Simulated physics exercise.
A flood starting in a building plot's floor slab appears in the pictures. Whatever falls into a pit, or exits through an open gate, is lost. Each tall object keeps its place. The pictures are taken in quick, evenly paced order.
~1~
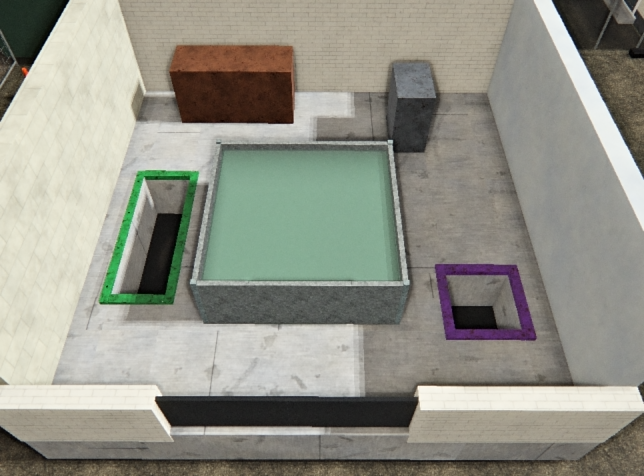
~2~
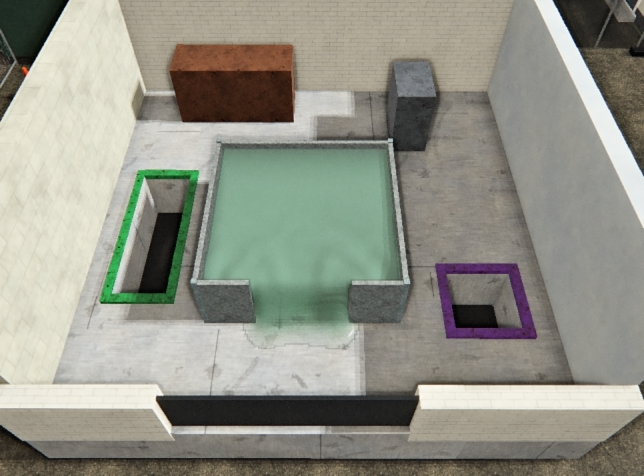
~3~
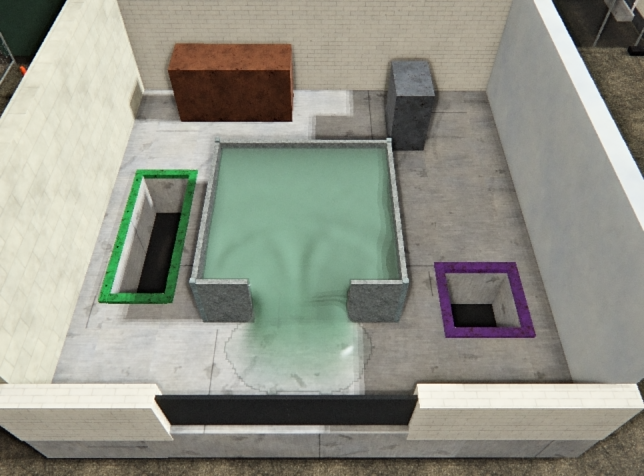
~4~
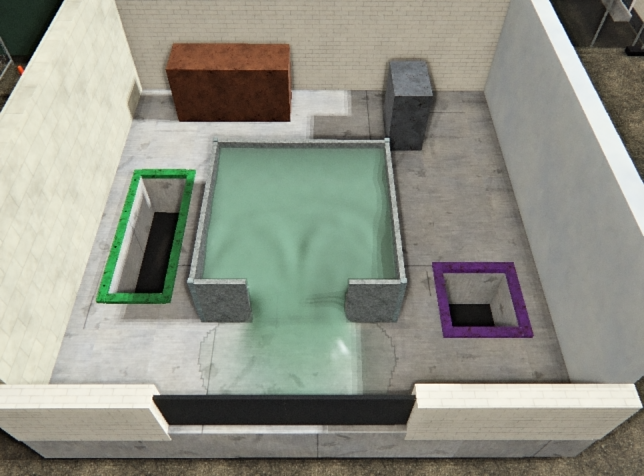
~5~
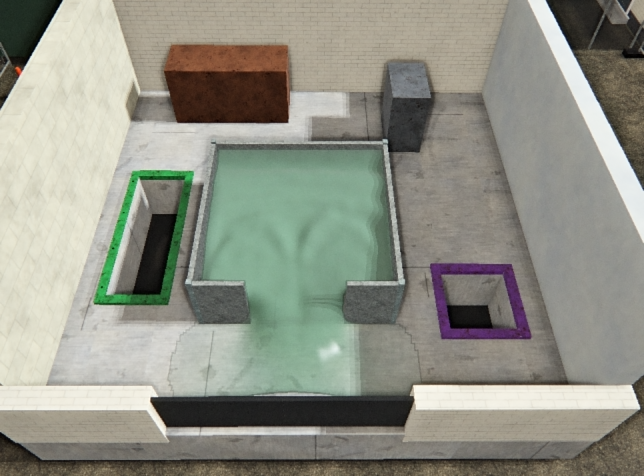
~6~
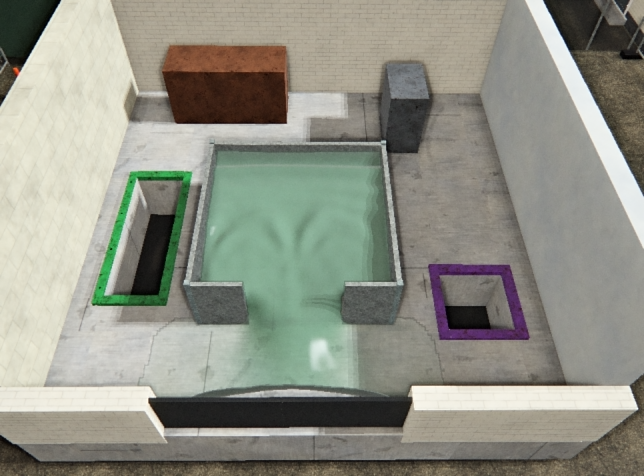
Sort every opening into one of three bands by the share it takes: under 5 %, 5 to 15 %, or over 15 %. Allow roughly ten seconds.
The gate takes under 5 %; the green pit takes over 15 %; the purple pit takes over 15 %.
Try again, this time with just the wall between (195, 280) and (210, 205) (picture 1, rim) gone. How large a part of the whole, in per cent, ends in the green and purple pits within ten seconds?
In percent: Green 50, purple 4.
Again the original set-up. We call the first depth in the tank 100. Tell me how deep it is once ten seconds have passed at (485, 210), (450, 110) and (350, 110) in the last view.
Respectively 4, 6 and 8 per cent.
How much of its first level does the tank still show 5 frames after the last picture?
Near 70 in a hundred.
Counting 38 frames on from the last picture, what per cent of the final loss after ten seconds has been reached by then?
Close to 70 out of every hundred.
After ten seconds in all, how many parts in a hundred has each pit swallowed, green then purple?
I reckon close to 20 % and close to 20 % respectively.
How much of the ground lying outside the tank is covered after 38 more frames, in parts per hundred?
About 95 per cent.
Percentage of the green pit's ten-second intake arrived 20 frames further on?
Around 30 %.
A moment on, water covers 25 % of the floor; the gate 0 %, the green pit 0 %, the purple pit 0 %.
Next, water covers 40 % of the floor; the gate 0 %, the green pit 1 %, the purple pit 2 %.
Then, water covers 70 % of the floor; the gate 0 %, the green pit 6 %, the purple pit 7 %.
Later, water covers 95 % of the floor; the gate 0 %, the green pit 14 %, the purple pit 15 %.
In the end, water covers 100 % of the floor; the gate 0 %, the green pit 20 %, the purple pit 20 %.
